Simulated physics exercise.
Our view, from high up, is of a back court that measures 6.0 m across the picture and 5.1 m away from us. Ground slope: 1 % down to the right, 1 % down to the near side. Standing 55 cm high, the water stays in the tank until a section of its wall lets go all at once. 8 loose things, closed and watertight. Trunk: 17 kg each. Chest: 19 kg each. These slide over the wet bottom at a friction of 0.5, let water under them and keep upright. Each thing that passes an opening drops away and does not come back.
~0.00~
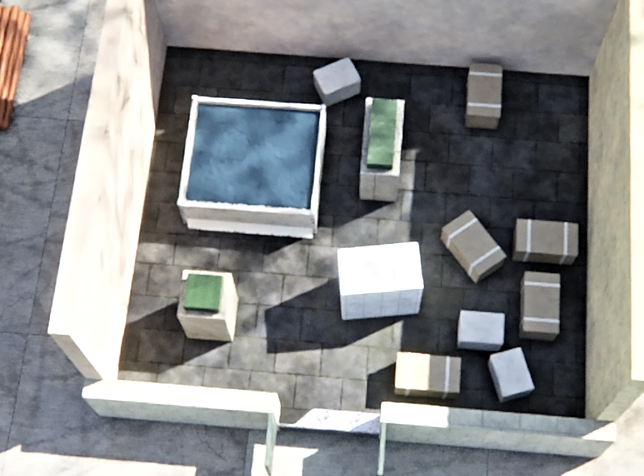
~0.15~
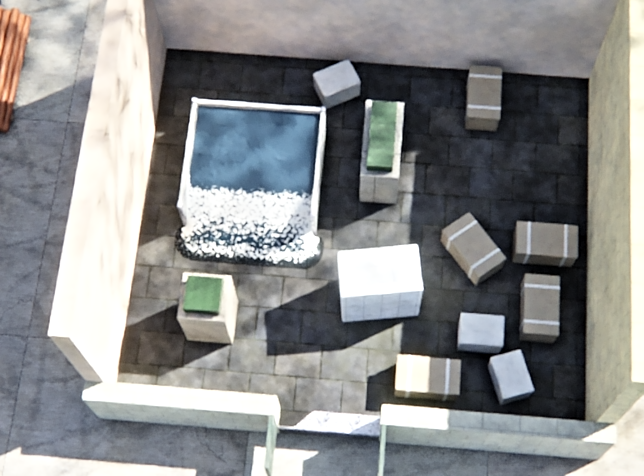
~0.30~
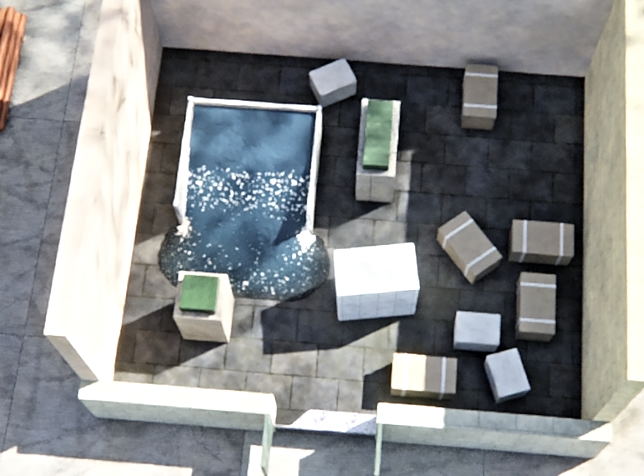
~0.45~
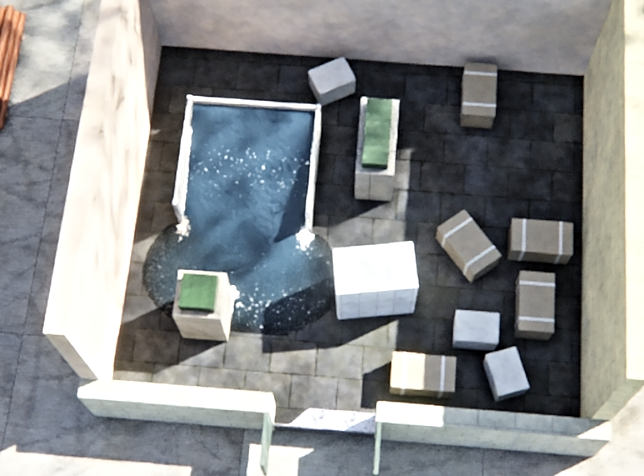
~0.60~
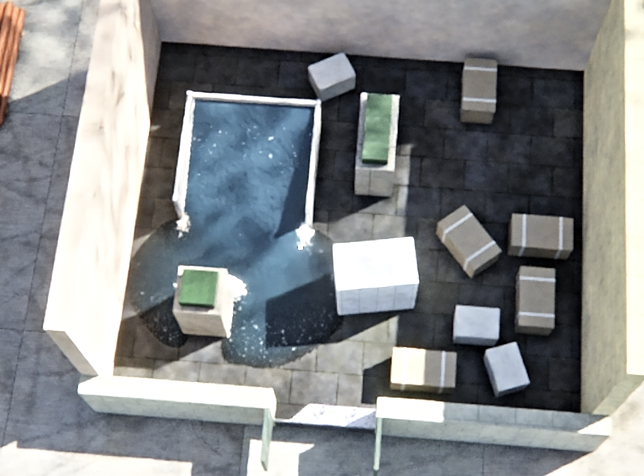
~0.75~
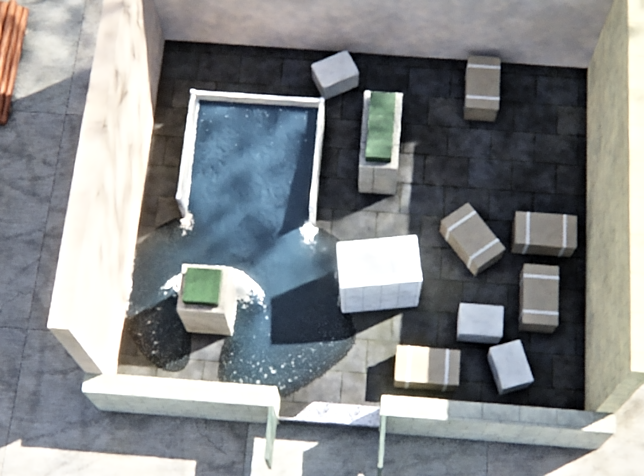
Water poured out of the raised pool's near side in a white, foamy rush, then spread across the dark paving and around the green-topped block, while the scattered boxes stayed where they were.
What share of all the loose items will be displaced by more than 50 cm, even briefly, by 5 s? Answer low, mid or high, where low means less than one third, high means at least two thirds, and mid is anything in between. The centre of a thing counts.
Low.
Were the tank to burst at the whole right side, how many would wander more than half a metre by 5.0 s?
Count: 4.
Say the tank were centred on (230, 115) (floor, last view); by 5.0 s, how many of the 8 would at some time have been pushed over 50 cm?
Count: 3.
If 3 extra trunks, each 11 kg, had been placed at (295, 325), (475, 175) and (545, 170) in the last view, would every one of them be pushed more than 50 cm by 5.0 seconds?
The first comes out beyond the limit, the second within the limit, the third within the limit.
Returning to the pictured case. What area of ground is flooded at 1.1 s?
My estimate is roughly 9.5 m2.
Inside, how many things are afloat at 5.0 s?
The number is 1.
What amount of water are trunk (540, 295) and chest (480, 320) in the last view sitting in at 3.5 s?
Close to 0 and 2 centimetres.
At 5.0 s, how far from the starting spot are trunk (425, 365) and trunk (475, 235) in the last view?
The first is off by 60 cm, the second by 0 cm.
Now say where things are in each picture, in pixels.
In the first picture, a trunk at (542, 302) rests on the ground; a chest at (337, 75) rests on the ground; 2.6 m2 under water; 0 of 8 have shifted.
In the second picture, a trunk at (542, 304) rests on the ground; a chest at (337, 78), on the bottom; 3.5 m2 under water; 0 of 8 have shifted.
In the third picture, a trunk at (538, 302) rests on the ground; a chest at (333, 76) rests on the ground; water covers 4.6 m2; 0 of 8 have shifted.
In the fourth picture, a trunk at (537, 301) rests on the ground; a chest at (332, 75) rests on the ground; water covers 5.6 m2; 0 of 8 have shifted.
In the fifth picture, a trunk at (537, 296), on the bottom; a chest at (332, 71), on the bottom; 6.7 m2 under water; 0 of 8 have shifted.
In the sixth picture, a trunk at (541, 294) rests on the ground; a chest at (335, 69), on the bottom; 7.9 m2 under water; 0 of 8 have shifted.
After 1.1 s 0 of 8 are over 50 cm from their spots; 0 afloat.
After 2.2 s 0 of 8 are over 50 cm from their spots; 0 afloat.
After 3.5 s 0 of 8 are over 50 cm from their spots; 1 afloat.
After 5.0 s 1 of 8 are over 50 cm from their spots, and 1 have been at some point; 1 afloat.
